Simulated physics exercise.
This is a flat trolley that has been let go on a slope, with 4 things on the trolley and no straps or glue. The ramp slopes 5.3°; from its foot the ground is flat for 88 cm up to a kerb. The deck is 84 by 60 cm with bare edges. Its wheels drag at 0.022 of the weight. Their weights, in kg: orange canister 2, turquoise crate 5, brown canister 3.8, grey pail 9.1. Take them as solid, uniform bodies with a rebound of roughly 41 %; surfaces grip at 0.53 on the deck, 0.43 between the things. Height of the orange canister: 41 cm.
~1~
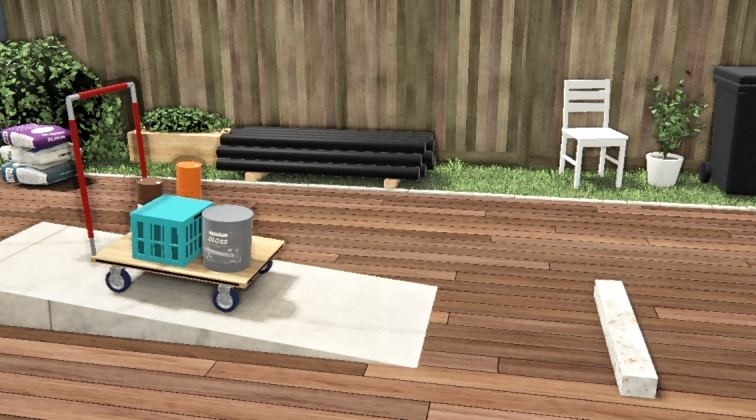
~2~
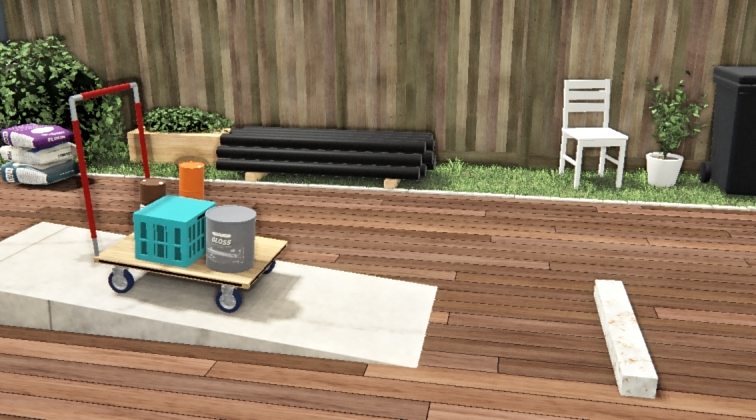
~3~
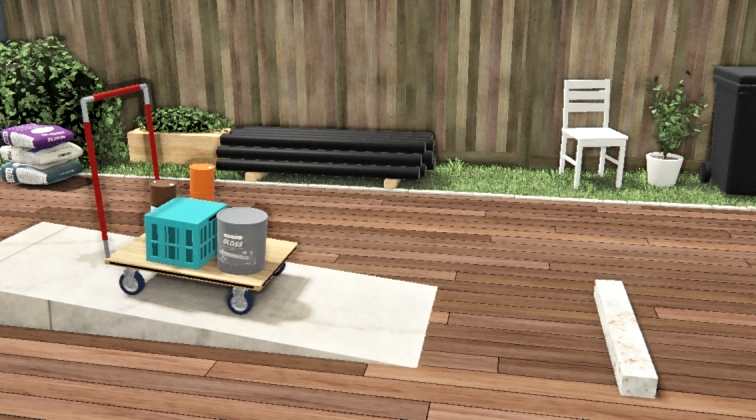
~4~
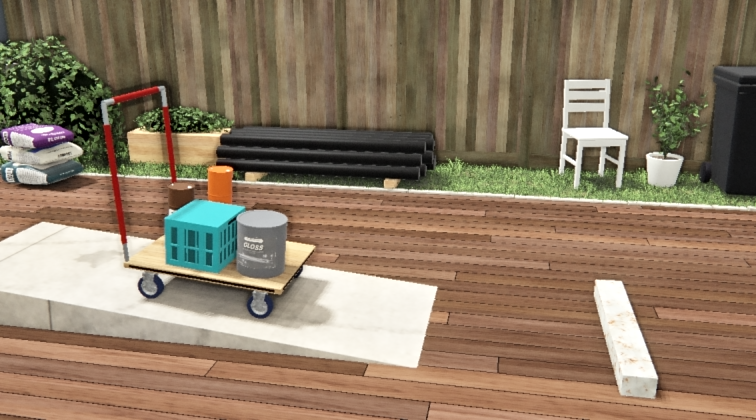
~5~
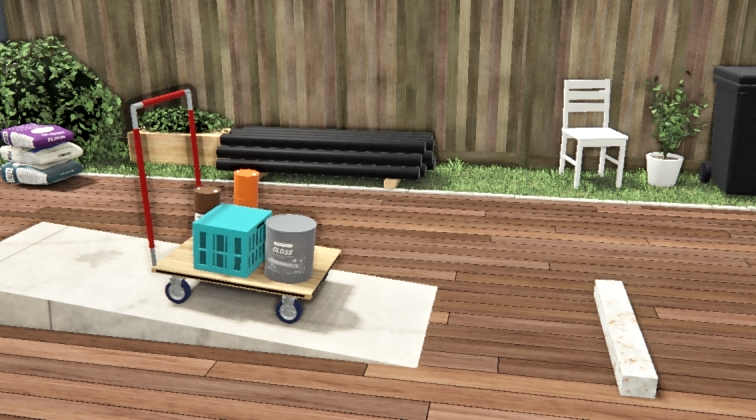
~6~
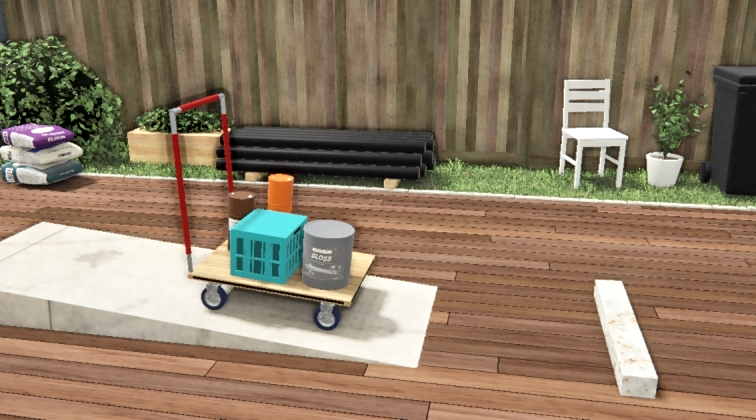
At the start, a flat trolley with a red handle sits high on a pale ramp, carrying a turquoise crate, a grey pail, and brown and orange canisters. It creeps rightward down the slope, then rolls faster, nearing the ramp's lower end with its load still aboard.
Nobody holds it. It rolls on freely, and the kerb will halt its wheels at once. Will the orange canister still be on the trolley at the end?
The orange canister stays on the trolley.
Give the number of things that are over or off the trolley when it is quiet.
That comes to 1.
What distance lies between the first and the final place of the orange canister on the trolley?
About 38 cm.
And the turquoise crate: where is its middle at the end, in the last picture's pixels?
Near (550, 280).
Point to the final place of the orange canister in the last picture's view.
Around (583, 273).
Then, 0.70 s past the last view, kerb 52 cm ahead.
Then, 1.20 s past the last view, trolley at the kerb; orange canister tipped 8° against what carries it near (527, 242); brown canister tipped 3° against what carries it; grey pail shifted 7 cm.
Then, 1.40 s past the last view, trolley at the kerb; orange canister tipped 46° against what carries it near (555, 248); brown canister tipped 17° against what carries it; grey pail shifted 12 cm.
Then, 2.00 s past the last view, trolley at the kerb; orange canister on its side near (583, 273); turquoise crate shifted 13 cm; grey pail shifted 12 cm.
Finally, on their side or leaning hard on the trolley, orange canister; not toppled but over 10 cm from the start, turquoise crate and grey pail; brown canister still in place (within 10 cm). Final places as that camera would see them, orange canister near (583, 273).
